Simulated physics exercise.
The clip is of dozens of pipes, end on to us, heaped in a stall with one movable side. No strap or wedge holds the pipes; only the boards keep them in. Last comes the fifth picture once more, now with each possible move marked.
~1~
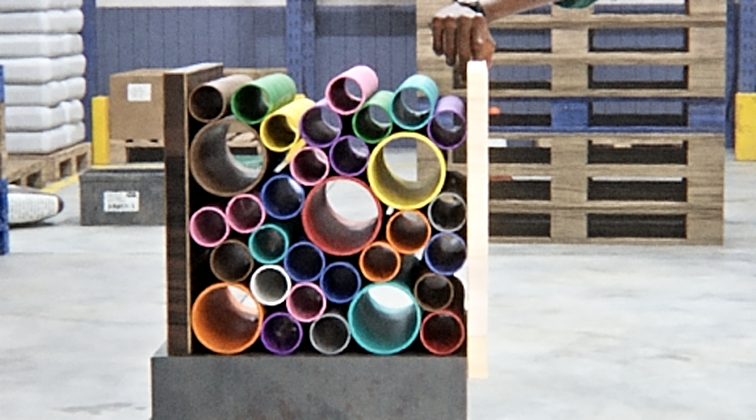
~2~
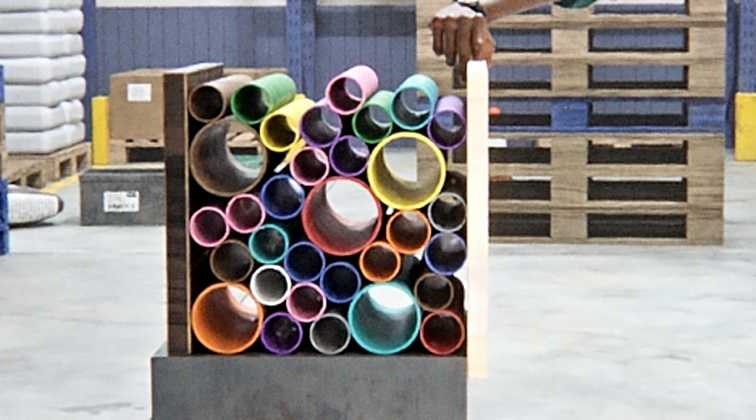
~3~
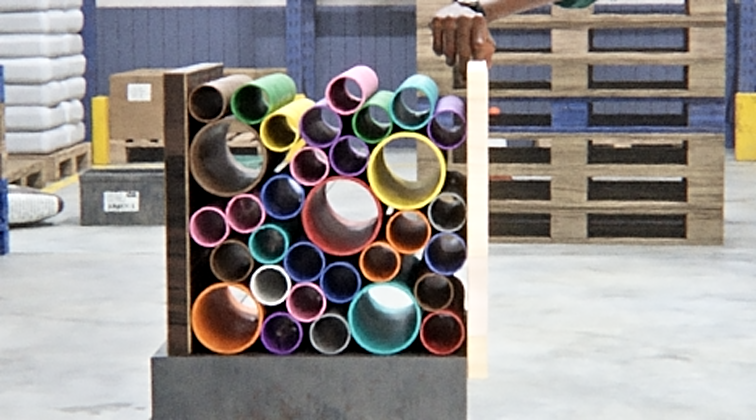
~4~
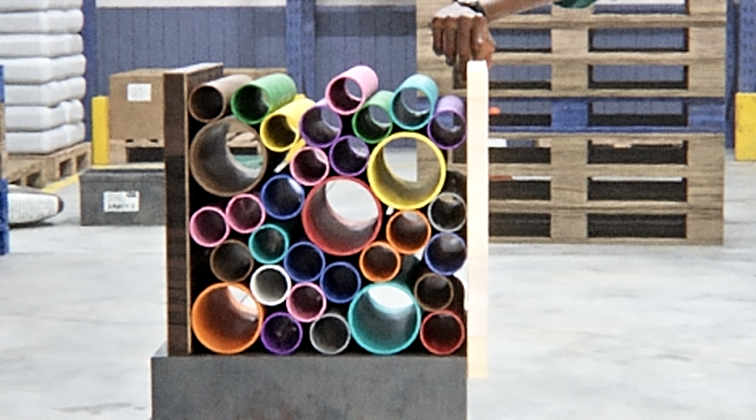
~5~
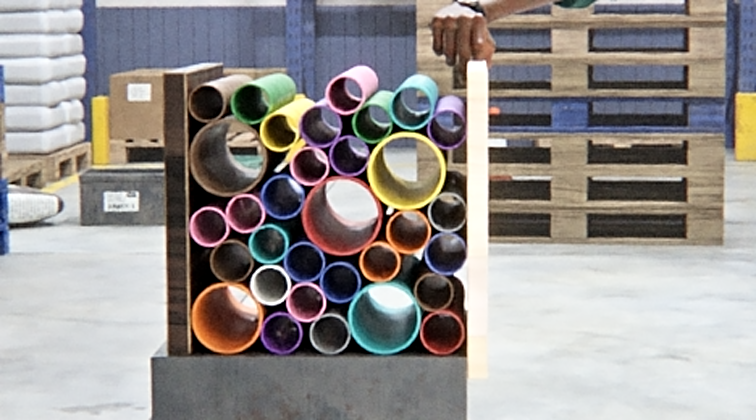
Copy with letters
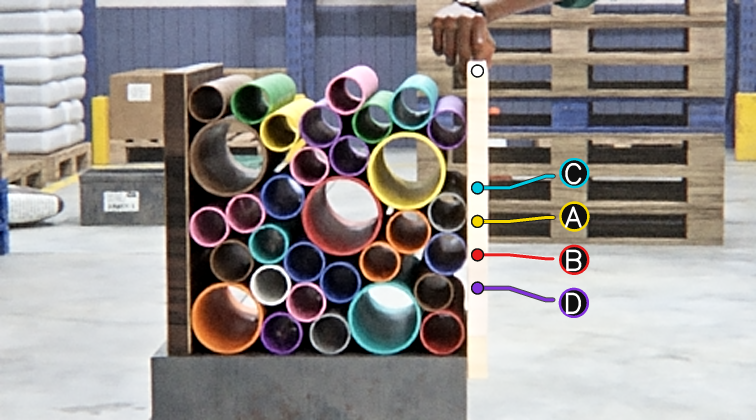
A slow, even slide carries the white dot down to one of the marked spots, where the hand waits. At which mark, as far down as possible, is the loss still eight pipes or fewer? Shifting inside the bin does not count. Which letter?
The answer is mark B.
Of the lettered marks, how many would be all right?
Three of them.
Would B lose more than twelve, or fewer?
At B, fewer than twelve.
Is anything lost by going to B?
At B: Yes.
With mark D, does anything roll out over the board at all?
Yes.
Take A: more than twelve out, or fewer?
Fewer than twelve.
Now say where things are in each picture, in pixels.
The first picture shows an orange pipe (380, 262); a turquoise pipe (269, 244); a blue pipe (283, 197).
The second picture shows a blue pipe (283, 197); a purple pipe (320, 126).
The third picture shows a brown pipe (207, 103); side board (477, 206).
The fourth picture shows an orange pipe (227, 318); a pink pipe (306, 302).
The fifth picture shows an orange pipe (380, 262); a turquoise pipe (269, 244); a blue pipe (283, 197).
On the marked copy, A at (478, 221); B at (478, 255); C at (478, 188); D at (478, 288); the white dot at (477, 71).
Taking B. A third of the way, top of the board (467, 159).
Two thirds of the way, top of the board (467, 253).
When it is over, top of the board (467, 254), six out over the board.
As for the rest, A two out over the board; C two out over the board; D nine out over the board.
